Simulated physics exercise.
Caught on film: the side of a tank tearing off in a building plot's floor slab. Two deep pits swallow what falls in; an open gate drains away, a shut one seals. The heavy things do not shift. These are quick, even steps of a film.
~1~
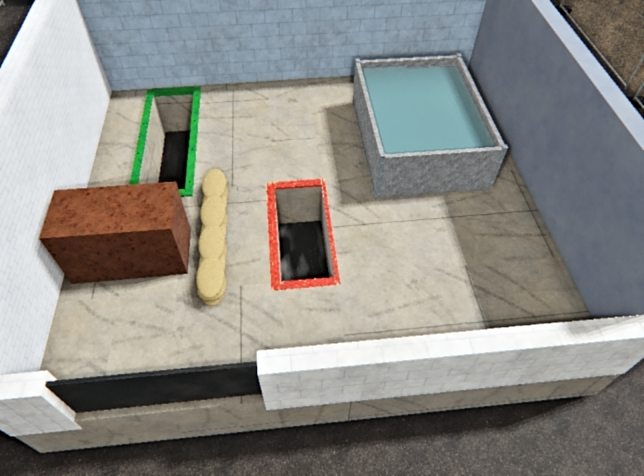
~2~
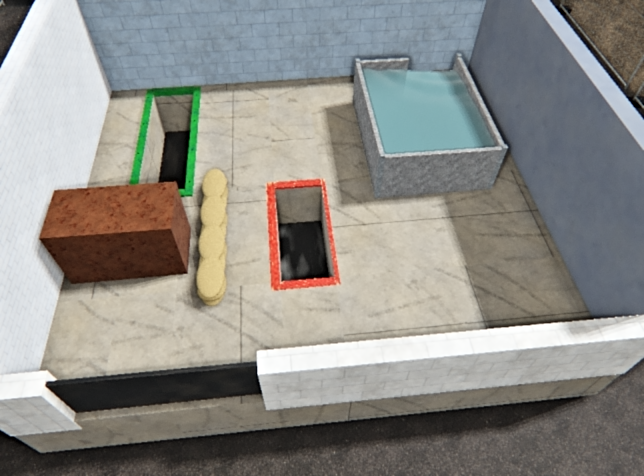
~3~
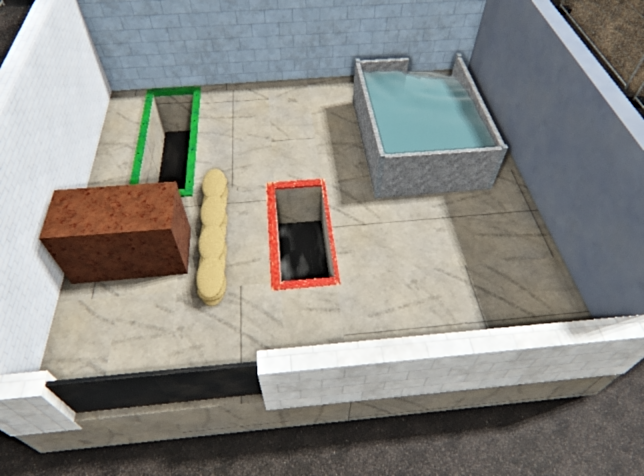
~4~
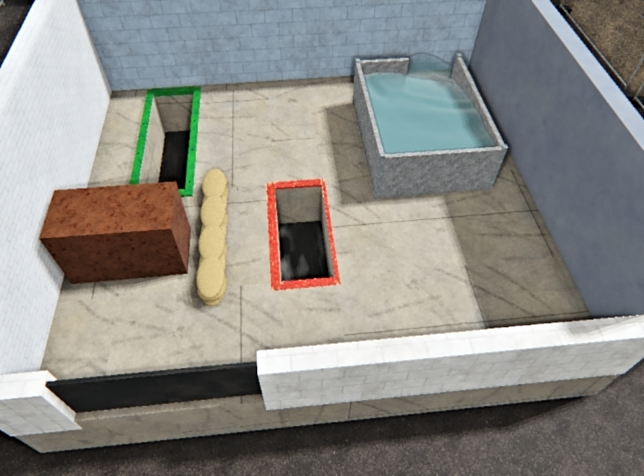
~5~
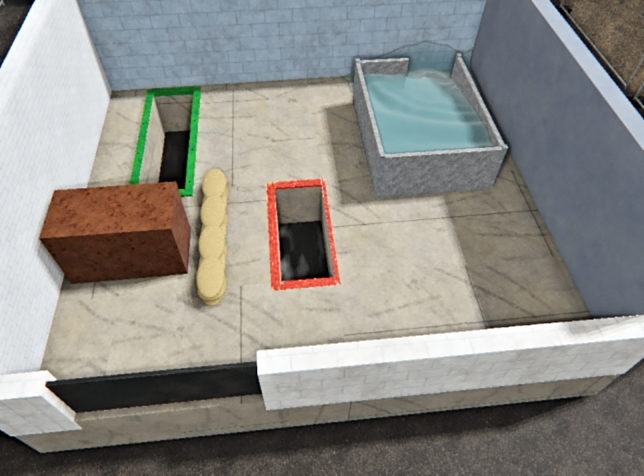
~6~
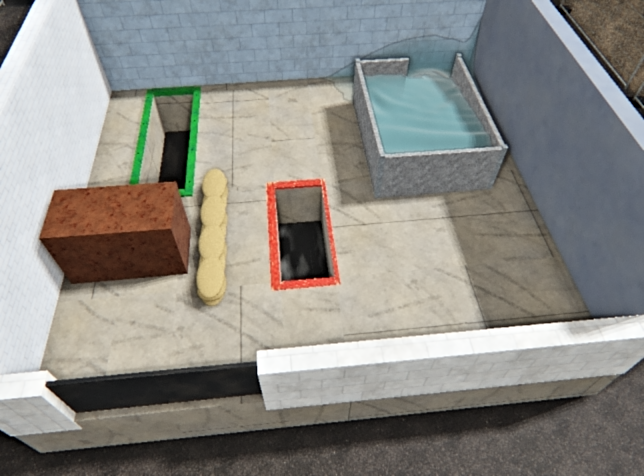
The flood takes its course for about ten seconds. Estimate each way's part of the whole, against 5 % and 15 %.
The gate takes not even 5 %; the green pit takes above 15 %; the red pit takes from 5 to 15 %.
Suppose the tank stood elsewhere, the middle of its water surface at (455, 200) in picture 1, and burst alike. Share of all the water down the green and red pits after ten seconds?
Per cent: Green 40, red 2.
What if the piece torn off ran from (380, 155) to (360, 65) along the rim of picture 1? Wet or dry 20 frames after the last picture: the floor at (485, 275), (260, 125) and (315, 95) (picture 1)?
In that order: Free of water, under water, flooded.
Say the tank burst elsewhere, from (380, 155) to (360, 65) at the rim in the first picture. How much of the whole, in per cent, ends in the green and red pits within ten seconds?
Parts in a hundred: Green 50, red 25.
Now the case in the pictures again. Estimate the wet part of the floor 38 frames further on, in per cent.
About 80 per cent.
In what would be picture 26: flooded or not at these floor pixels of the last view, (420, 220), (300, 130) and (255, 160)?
In turn: Dry, awash, under water.
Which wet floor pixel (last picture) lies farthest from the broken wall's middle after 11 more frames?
At about (134, 90).
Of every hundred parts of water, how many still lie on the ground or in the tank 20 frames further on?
Roughly 90 per cent.
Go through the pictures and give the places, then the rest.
In the first picture, still water in the tank at (424, 106).
In the second picture, the front is at a hidden place, out from the gap on the tank's far side.
In the third picture, the front is at a hidden place, out from the gap on the tank's far side.
In the fourth picture, water pours out on the tank's far side and has run to a hidden place.
In the fifth picture, the front is at (348, 76), out from the gap on the tank's far side.
In the sixth picture, the front is at (329, 77), out from the gap on the tank's far side.
A moment on, water covers 20 % of the floor; the gate 0 %, the green pit 0 %, the red pit 0 %.
Next, water covers 35 % of the floor; the gate 0 %, the green pit 1 %, the red pit 0 %.
Then, water covers 50 % of the floor; the gate 0 %, the green pit 9 %, the red pit 0 %.
Later, water covers 80 % of the floor; the gate 0 %, the green pit 19 %, the red pit 2 %.
In the end, water covers 85 % of the floor; the gate 0 %, the green pit 25 %, the red pit 9 %.
